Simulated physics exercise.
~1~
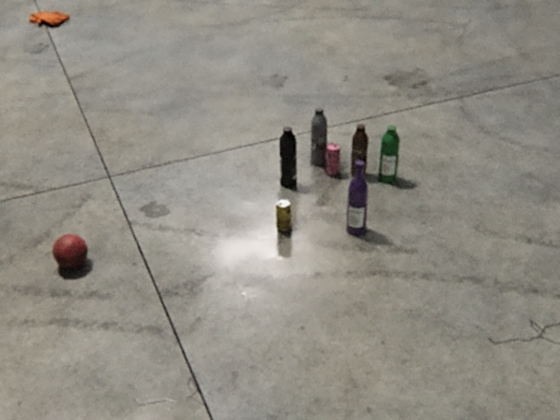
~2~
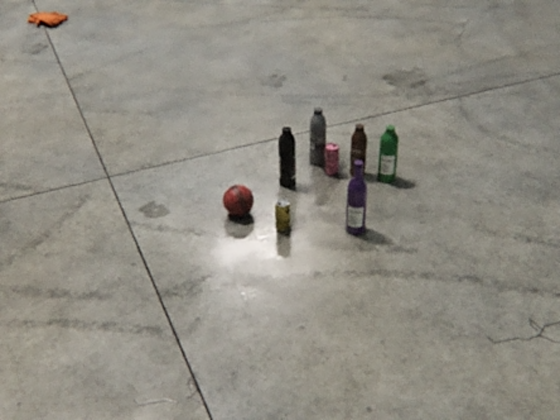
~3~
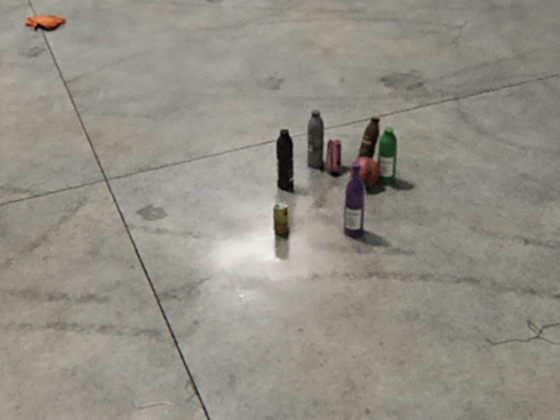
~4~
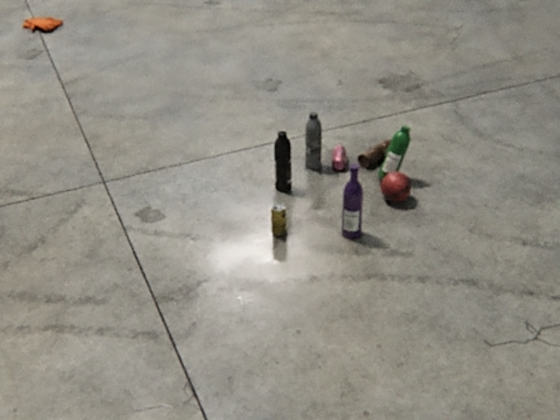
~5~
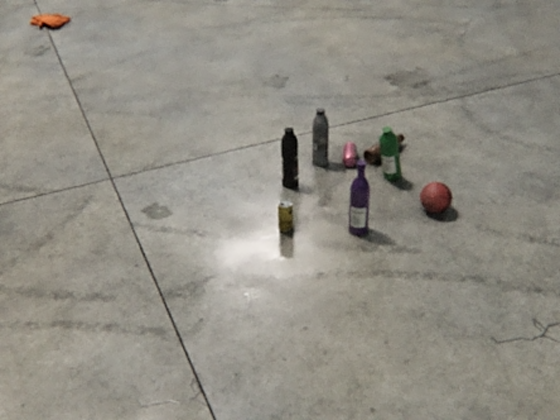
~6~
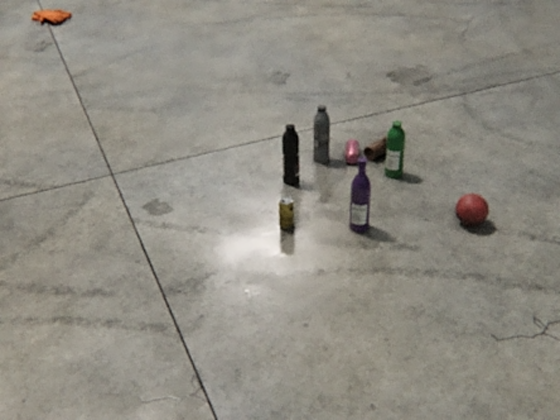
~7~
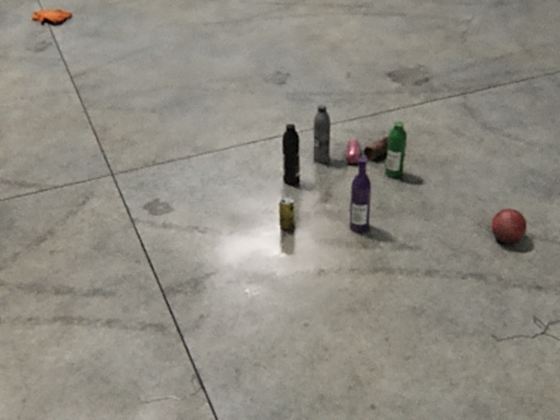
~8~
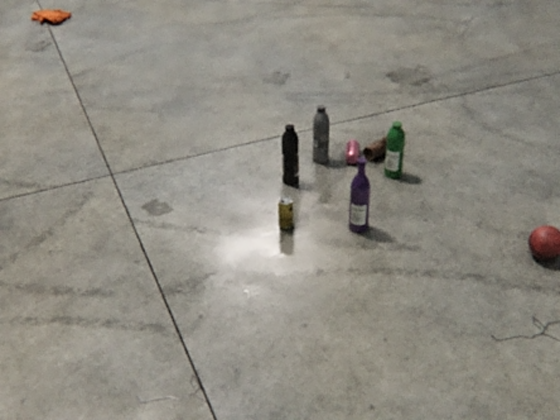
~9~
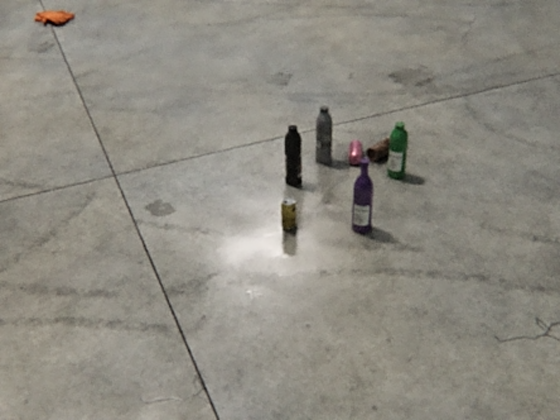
A red ball rolled right across a concrete floor into a group of bottles and cans, toppling the brown bottle and pink can. It jostled the green bottle, which tipped but settled upright, then rolled out of view, leaving the others standing.
